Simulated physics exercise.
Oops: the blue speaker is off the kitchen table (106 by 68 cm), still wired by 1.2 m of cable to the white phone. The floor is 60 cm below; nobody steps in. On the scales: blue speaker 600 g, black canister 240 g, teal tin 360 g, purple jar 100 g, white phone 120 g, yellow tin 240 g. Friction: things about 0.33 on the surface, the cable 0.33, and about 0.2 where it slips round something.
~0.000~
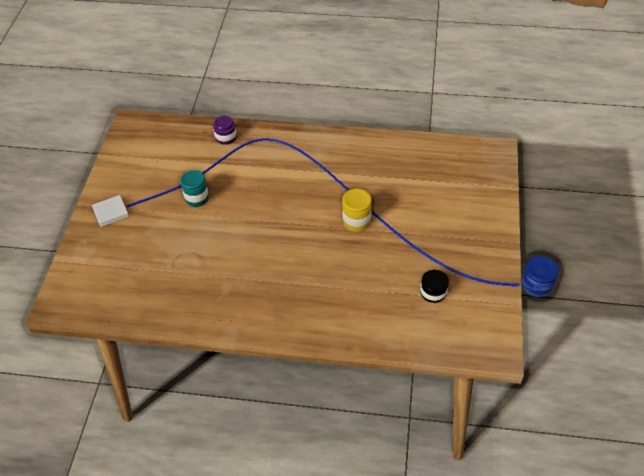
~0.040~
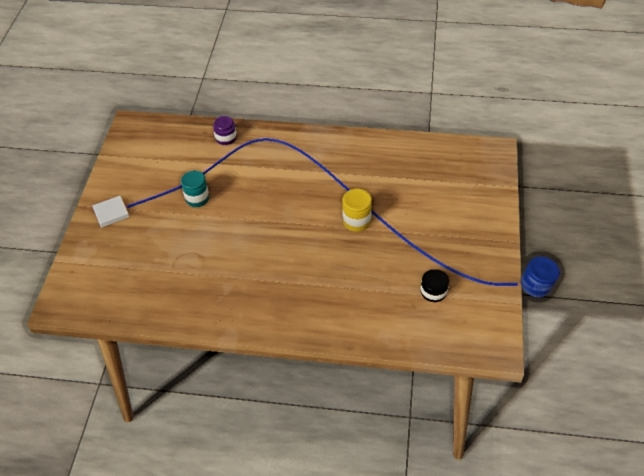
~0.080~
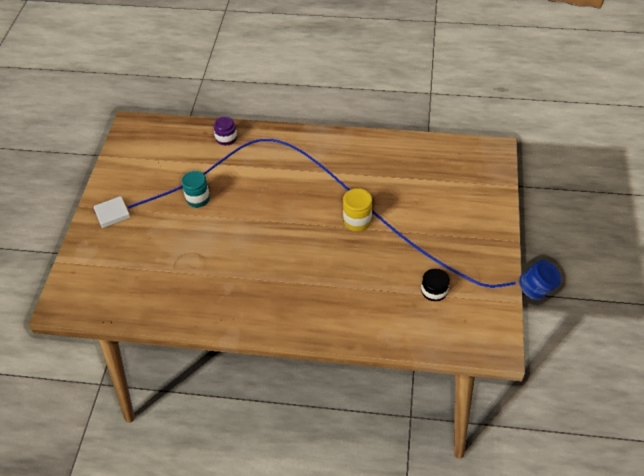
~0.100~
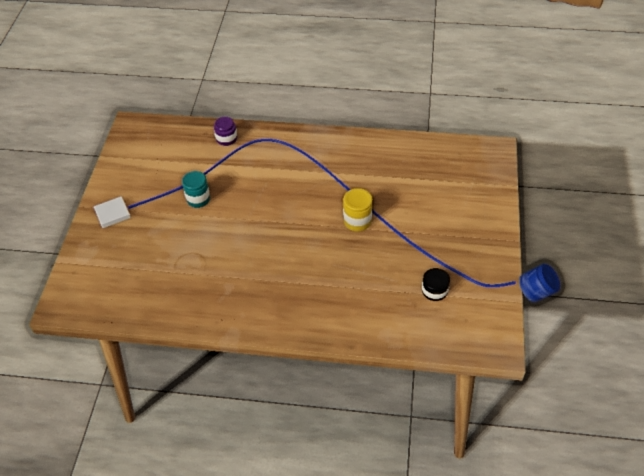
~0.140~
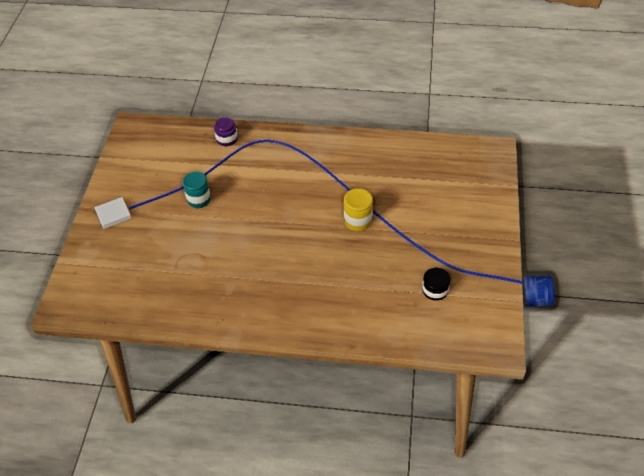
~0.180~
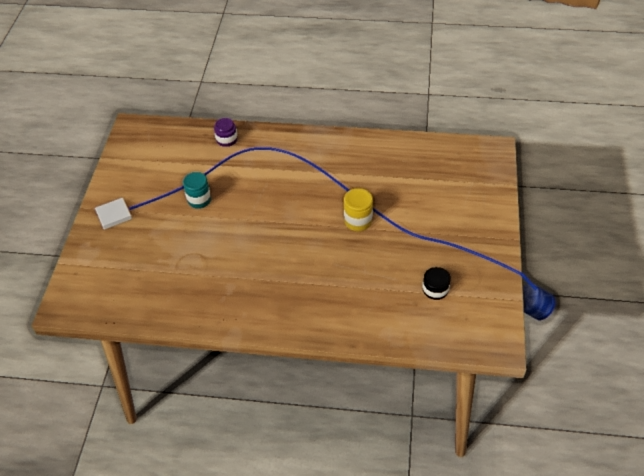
The blue object tips over beside the table's right edge and drops slightly, straightening the cable.
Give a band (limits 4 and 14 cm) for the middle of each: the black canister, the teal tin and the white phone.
In order: The black canister hardly moves; the teal tin slides into the middle band; the white phone travels a long way.
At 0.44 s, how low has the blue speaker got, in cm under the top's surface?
About 50 cm.
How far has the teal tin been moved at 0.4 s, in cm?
About 5 cm.
After 0.4 s, the cable's tail end at (233, 186); white phone 29 cm off its start, teal tin 5 cm off its start, blue speaker over the edge.
After 0.7 s, the cable's tail end at (410, 140); white phone 79 cm off its start, teal tin 7 cm off its start, blue speaker over the edge.
After 0.9 s, the cable has left the top; white phone over the edge, teal tin 7 cm off its start at (213, 194), blue speaker over the edge.
After 1.2 s, the cable has left the top; white phone over the edge, teal tin 7 cm off its start, blue speaker over the edge.
After 2.4 s, the cable has left the top; white phone over the edge, teal tin 7 cm off its start at (213, 194), black canister 0 cm off its start at (437, 277), blue speaker over the edge.
